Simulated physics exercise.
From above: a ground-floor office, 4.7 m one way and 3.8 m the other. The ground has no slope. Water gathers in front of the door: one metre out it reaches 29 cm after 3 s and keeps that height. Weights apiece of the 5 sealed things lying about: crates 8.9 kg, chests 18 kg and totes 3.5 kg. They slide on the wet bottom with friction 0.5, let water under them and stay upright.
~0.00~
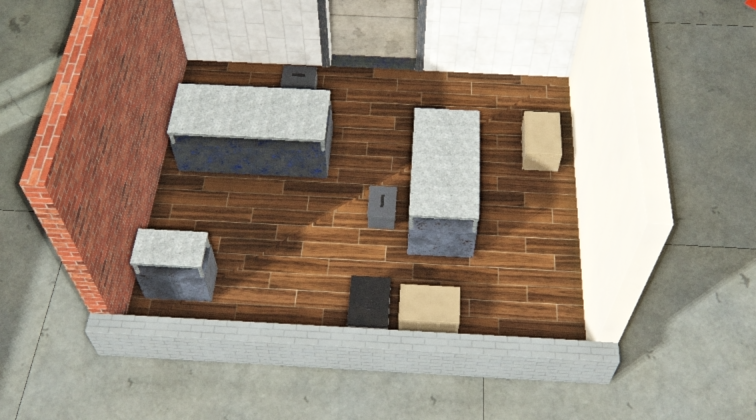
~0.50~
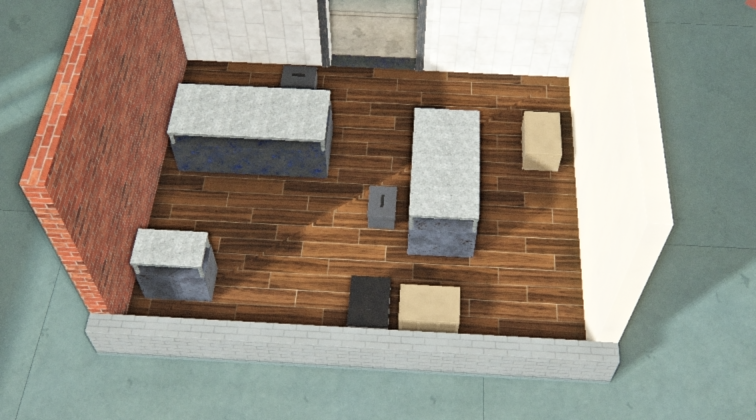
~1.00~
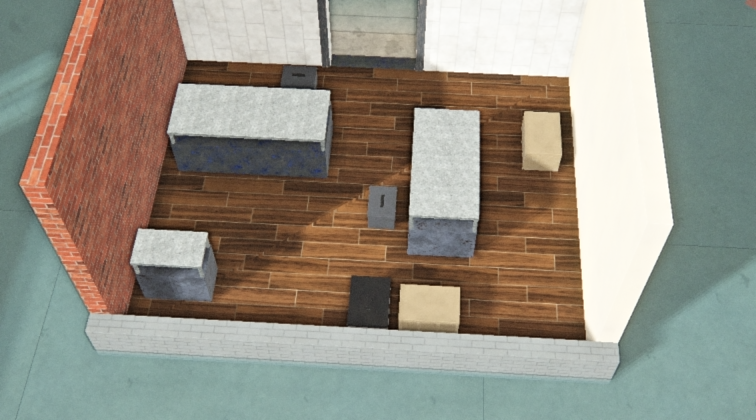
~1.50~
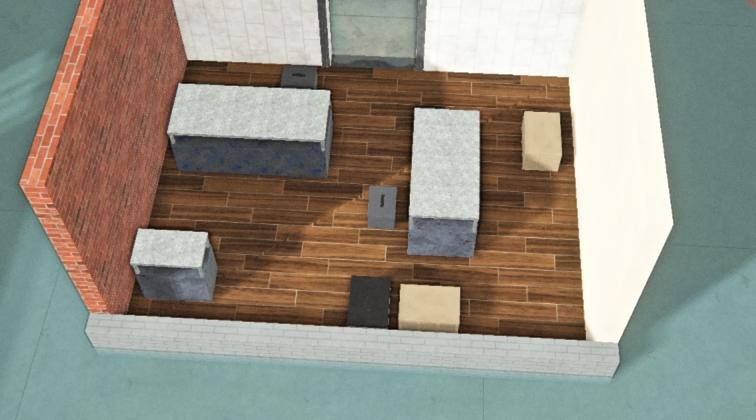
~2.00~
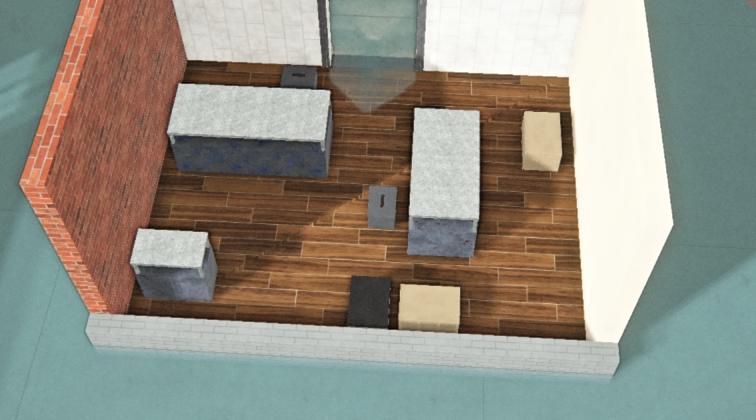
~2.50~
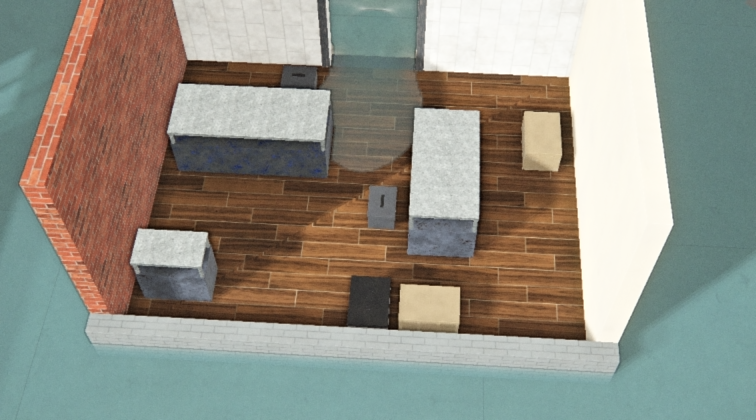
Water spreads over the grey ground outside a small ground-floor office, seen from above by a camera that stays still, turning it blue-green and then showing beyond the doorway at the back. Inside, between a red brick wall on the left and a cream wall on the right, pale-topped grey blocks, tan boxes and dark pieces stand motionless on brown planks. A thin, pale sheet of water then enters through the doorway and widens into a rounded patch between the two largest blocks.
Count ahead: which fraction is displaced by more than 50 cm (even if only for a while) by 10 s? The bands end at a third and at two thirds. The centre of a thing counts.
It is two thirds or above.
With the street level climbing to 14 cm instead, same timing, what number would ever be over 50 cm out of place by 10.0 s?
In that case 1 of them.
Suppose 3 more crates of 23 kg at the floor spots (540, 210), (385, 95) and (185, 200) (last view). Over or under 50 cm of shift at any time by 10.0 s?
In that order: Short of it, over, less.
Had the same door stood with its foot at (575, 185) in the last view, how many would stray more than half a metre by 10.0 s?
In that case 4 of them.
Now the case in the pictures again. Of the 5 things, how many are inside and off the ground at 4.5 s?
1 of them.
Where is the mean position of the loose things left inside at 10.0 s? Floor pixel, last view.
Near (431, 210).
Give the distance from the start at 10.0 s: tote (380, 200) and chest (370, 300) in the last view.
In that order: 150 cm, 200 cm.
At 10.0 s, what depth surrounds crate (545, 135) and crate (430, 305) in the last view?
About 12 and 8 cm.
After 3.5 s 0 of 5 are over 50 cm from their spots; 0 afloat.
After 4.5 s 1 of 5 are over 50 cm from their spots; 1 afloat.
After 7.0 s 2 of 5 are over 50 cm from their spots; 5 afloat.
After 10.0 s 4 of 5 are over 50 cm from their spots, and 5 have been at some point; 5 afloat.
